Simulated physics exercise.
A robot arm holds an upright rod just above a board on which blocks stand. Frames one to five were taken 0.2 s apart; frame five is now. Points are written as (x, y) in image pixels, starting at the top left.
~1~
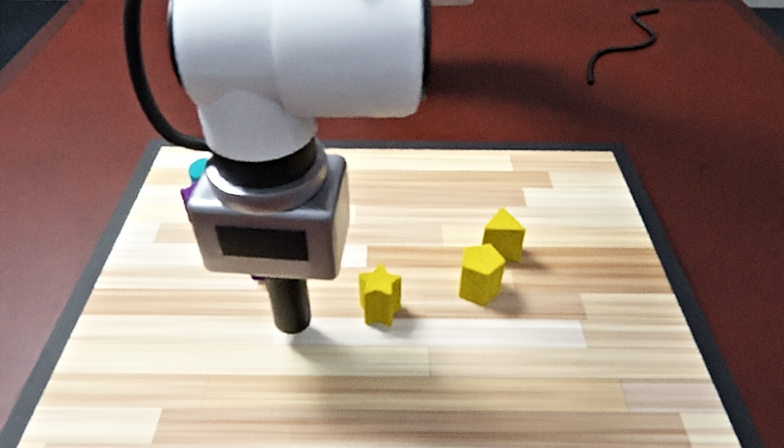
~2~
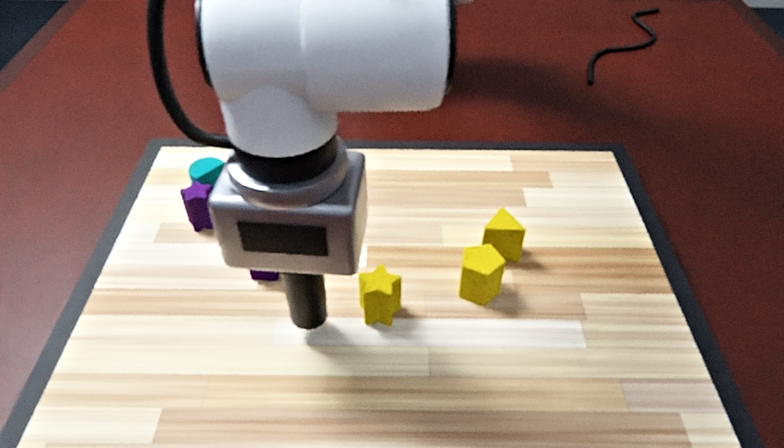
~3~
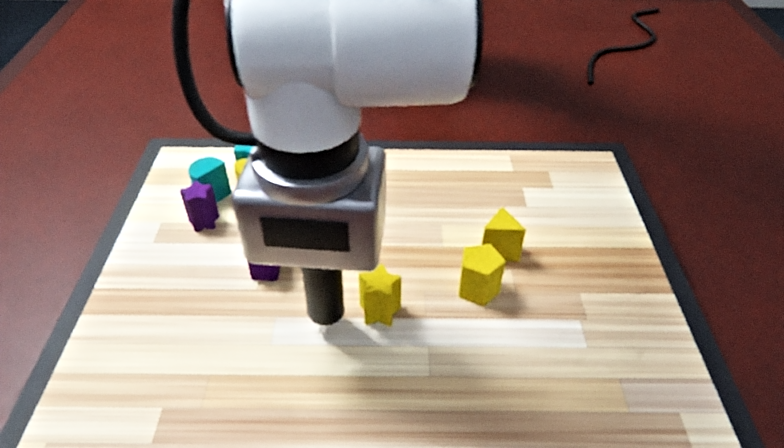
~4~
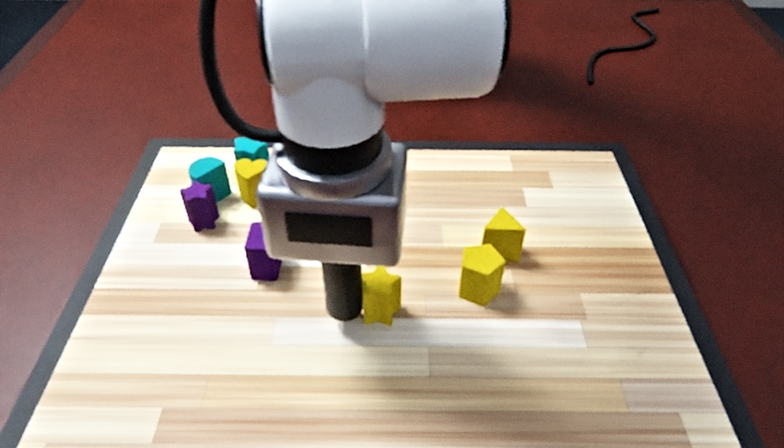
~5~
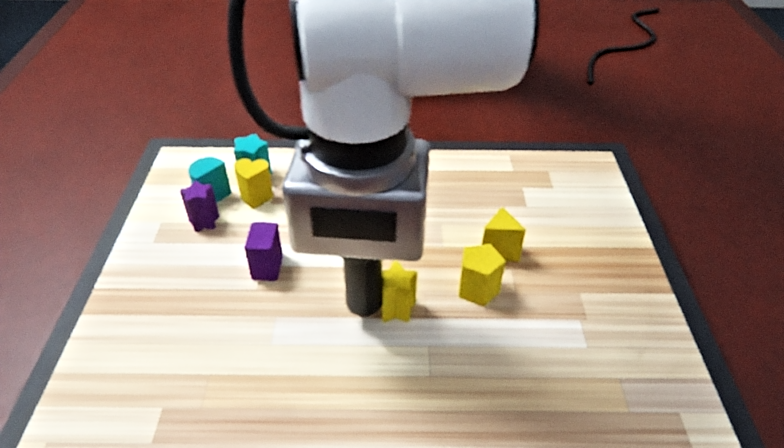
The clip opens with a robot arm holding a dark upright rod over a wooden board, left of a yellow star block, with two more yellow blocks farther right. The arm moves steadily right, revealing purple, teal and yellow blocks behind it, then the rod nudges the star block slightly right.
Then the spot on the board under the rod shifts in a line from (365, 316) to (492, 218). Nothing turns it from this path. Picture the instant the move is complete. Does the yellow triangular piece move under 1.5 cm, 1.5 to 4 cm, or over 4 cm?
Range: Under 1.5 cm.
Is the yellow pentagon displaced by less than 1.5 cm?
I believe so.
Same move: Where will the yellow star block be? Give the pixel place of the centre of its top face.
Its top middle: (449, 255).
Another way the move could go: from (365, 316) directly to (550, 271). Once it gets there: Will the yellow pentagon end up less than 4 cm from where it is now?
Going by the path, no.
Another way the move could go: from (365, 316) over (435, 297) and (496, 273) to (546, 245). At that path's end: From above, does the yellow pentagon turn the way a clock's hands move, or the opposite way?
From the top, the block rotates clockwise.
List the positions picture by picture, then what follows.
The first frame shows rod tip at (293, 320); block tops, yellow star block at (379, 279); yellow pentagon at (482, 258); yellow triangular piece at (504, 221).
The second frame shows rod at (309, 316); blocks unchanged.
The third frame shows rod at (326, 311); blocks unchanged.
The fourth frame shows rod at (345, 307); blocks unchanged.
The fifth frame shows rod at (364, 303); yellow star block at (396, 276); yellow pentagon at (482, 258); yellow triangular piece at (504, 221).
The first path, step by step. One third of the way, rod at (414, 267); yellow star block at (444, 260), turned 50° clockwise.
Two thirds of the way, rod at (457, 234); yellow star block at (449, 255), turned 85° clockwise; yellow pentagon at (490, 260).
At the end, rod at (494, 205); yellow star block at (449, 255), turned 85° clockwise; yellow pentagon at (490, 260); yellow triangular piece in place.
